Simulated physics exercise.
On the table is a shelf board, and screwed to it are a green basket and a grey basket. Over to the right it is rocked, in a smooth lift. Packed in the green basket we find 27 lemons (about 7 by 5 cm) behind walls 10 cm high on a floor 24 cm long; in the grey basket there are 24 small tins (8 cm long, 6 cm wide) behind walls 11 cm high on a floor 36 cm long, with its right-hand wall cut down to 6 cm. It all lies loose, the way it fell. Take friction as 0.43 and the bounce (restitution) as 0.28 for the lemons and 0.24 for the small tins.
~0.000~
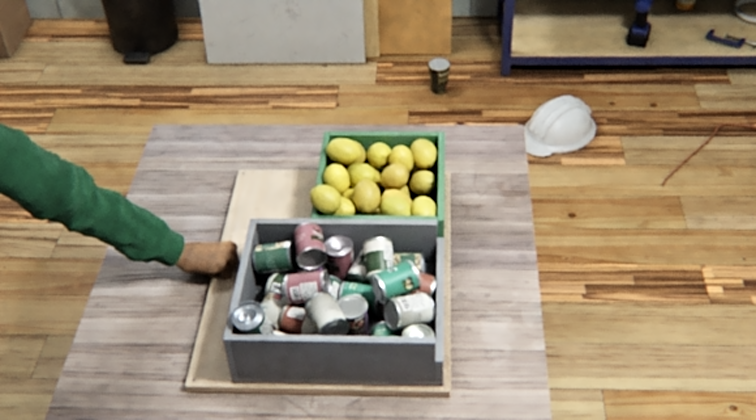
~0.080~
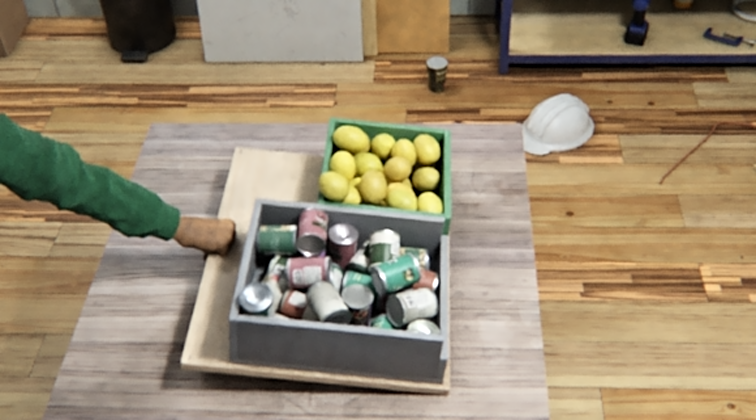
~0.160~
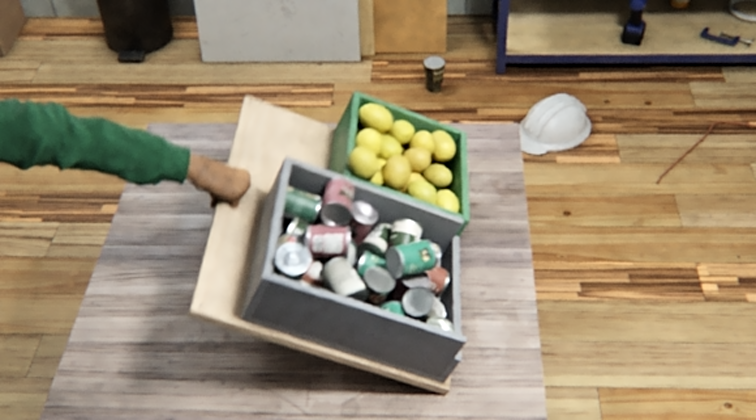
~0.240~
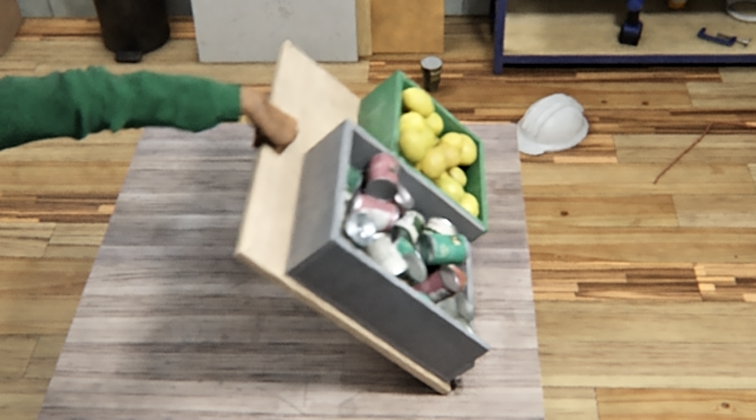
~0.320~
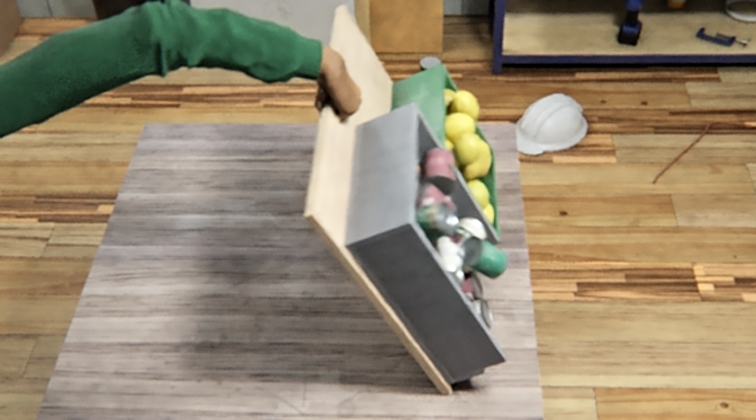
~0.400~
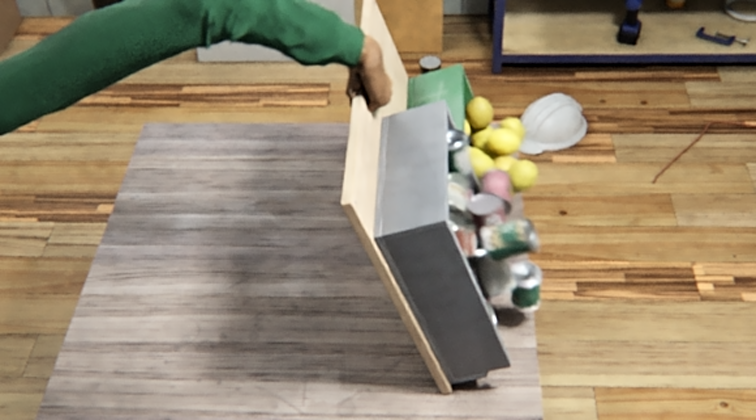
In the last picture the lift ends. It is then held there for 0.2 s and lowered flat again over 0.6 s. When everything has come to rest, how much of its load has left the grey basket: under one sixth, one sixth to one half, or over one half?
Over one half.
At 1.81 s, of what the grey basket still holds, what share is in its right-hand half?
That comes to roughly 100 in a hundred.
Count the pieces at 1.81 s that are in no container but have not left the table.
Tally: Some 0.
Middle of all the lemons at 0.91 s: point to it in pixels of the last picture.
I'd put the middle close to (544, 230).
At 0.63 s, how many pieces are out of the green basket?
Out so far from the green basket: Around 14.
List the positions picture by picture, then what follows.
In the first picture (each is followed by its nearest rim corner in this view, unless another is named), grey basket, (436, 340); green basket (by its farthest rim corner), (330, 133); 0° from level; none out.
The second picture shows grey basket, (444, 338); green basket, (336, 120); 7° from level.
The third picture shows grey basket, (467, 339); 25° from level.
The fourth picture shows grey basket, (491, 348); 46° from level.
The fifth picture shows grey basket, (507, 359); 64° from level.
The sixth picture shows grey basket, (512, 364); 71° from level; 9 out, the lowest tin at (526, 286).
After 0.63 s, tilt 70°; green basket 13 in, 14 out and grey basket 10 in, 14 out.
After 0.91 s, tilt 34°; green basket 13 in, 14 out and grey basket 8 in, 16 out.
After 1.30 s, tilt 0°; green basket 13 in, 14 out and grey basket 8 in, 16 out.
Final count (at 1.81 s), green basket 13 in, 14 out and grey basket 8 in, 16 out. Asked share, 16 of 24, 67 per cent.
